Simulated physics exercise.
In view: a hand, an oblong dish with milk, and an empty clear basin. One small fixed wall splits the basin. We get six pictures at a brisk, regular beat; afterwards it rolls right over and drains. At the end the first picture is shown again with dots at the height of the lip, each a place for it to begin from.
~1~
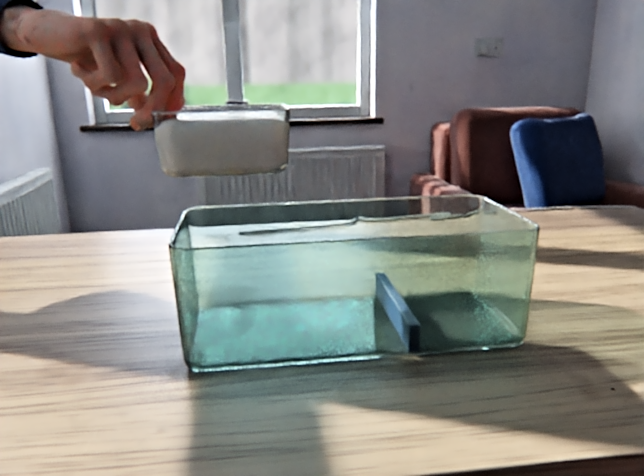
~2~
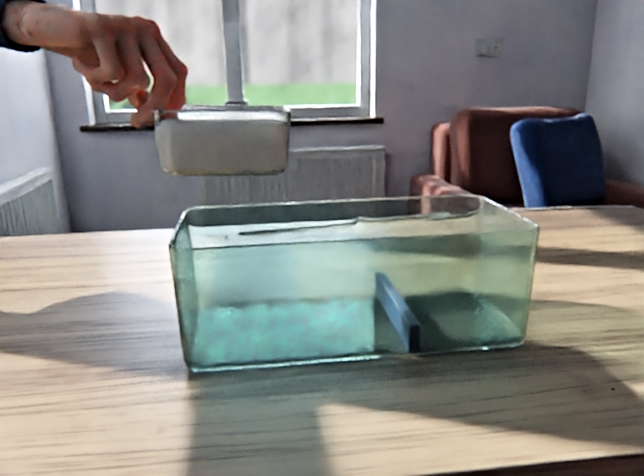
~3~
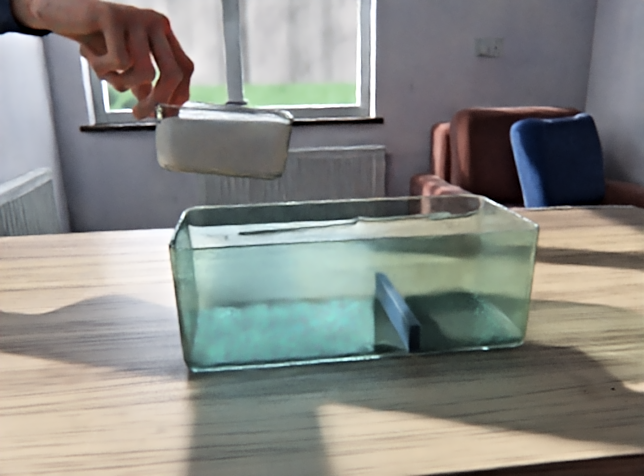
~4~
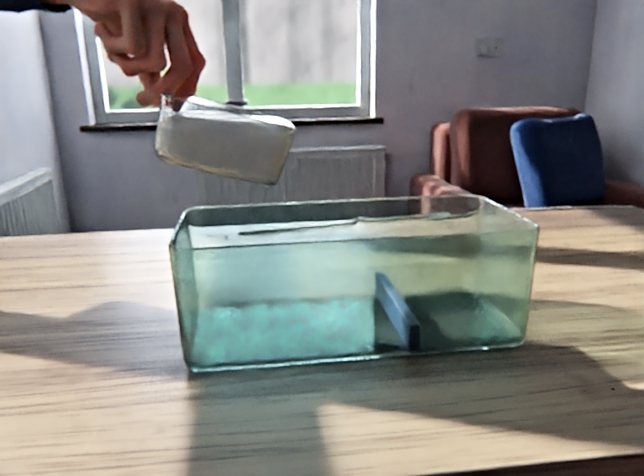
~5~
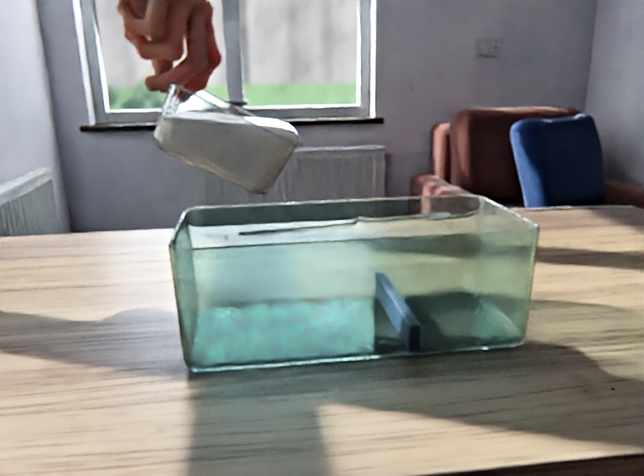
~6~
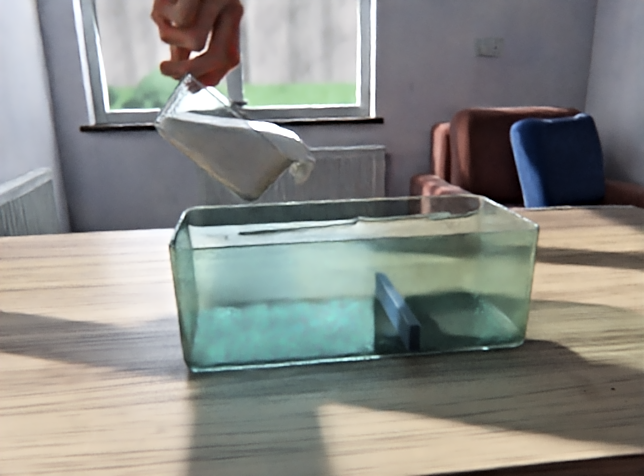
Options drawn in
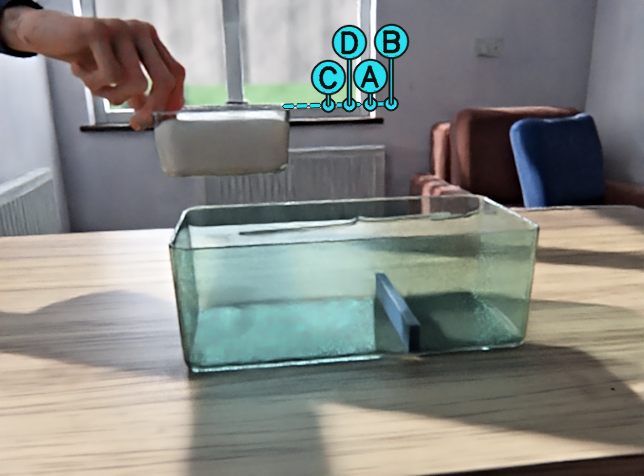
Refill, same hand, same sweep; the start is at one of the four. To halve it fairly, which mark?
D beats the others.
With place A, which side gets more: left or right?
The right side.
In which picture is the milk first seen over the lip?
Picture 5.
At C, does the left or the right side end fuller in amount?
The left side.
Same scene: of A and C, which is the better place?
Here it is place A.
On the marked copy, A at (370, 104); B at (391, 103); C at (328, 105); D at (349, 104).
For place A, about 34 % ends left of the wall and 65 % right of it.
For place B, about 29 % ends left of the wall and 70 % right of it.
For place C, about 73 % ends left of the wall and 24 % right of it; 3 % is lost outside.
For place D, about 51 % ends left of the wall and 48 % right of it.
